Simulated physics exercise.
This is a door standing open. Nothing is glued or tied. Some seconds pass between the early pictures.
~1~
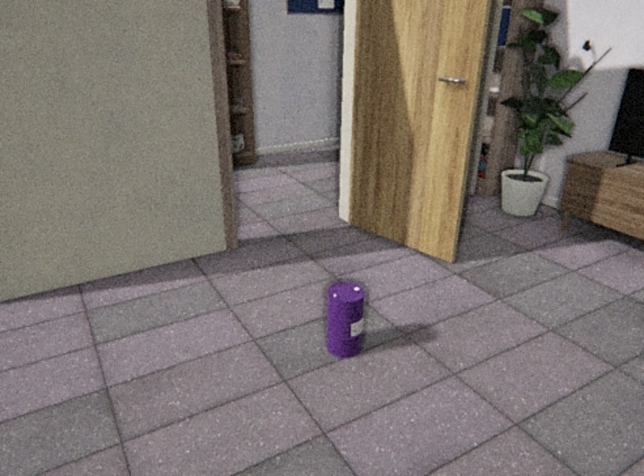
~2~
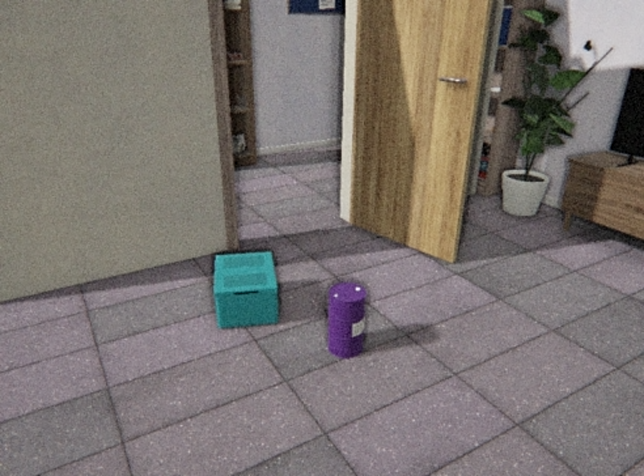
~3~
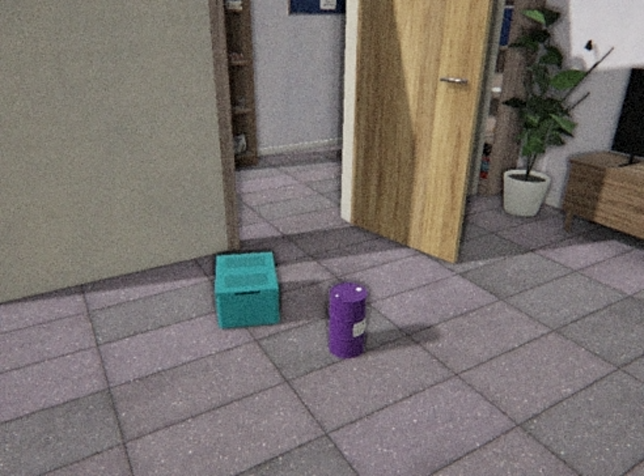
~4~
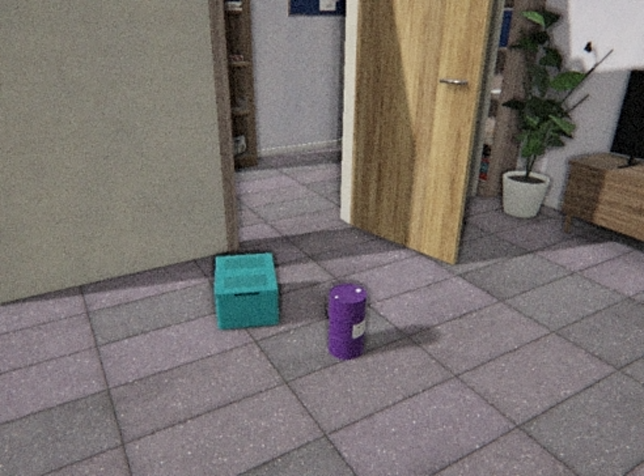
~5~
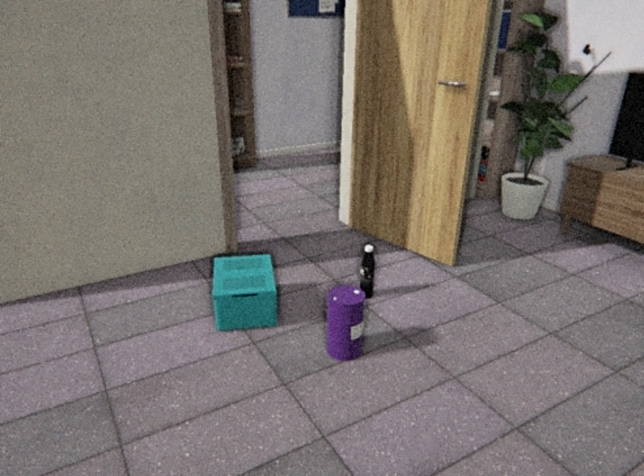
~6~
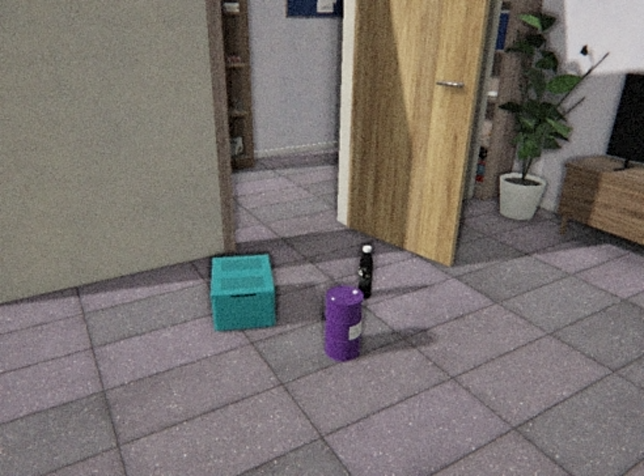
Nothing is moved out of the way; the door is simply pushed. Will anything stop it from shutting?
As it turns out, it closes.
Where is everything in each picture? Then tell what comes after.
In the first picture, door wide open and still; purple canister (345, 320).
In the second picture, door wide open and still; purple canister (346, 320); turquoise tote (246, 289).
In the third picture, door wide open and still; purple canister (347, 321); turquoise tote (247, 289).
In the fourth picture, door wide open and still; purple canister (347, 322); turquoise tote (246, 290).
In the fifth picture, door wide open and still; purple canister (345, 323); turquoise tote (245, 292).
In the sixth picture, door wide open and still; black bottle (366, 272); purple canister (343, 323).
Then, 0.50 s later than the last frame, door 84° open.
Then, 0.80 s later than the last frame, door 57° open.
Then, 1.00 s later than the last frame, door 37° open.
Then, 1.30 s later than the last frame, door 4° open.
When it is over, door 0° open; all 3 as before. End places, in pixels of the last picture, black bottle near (366, 272).
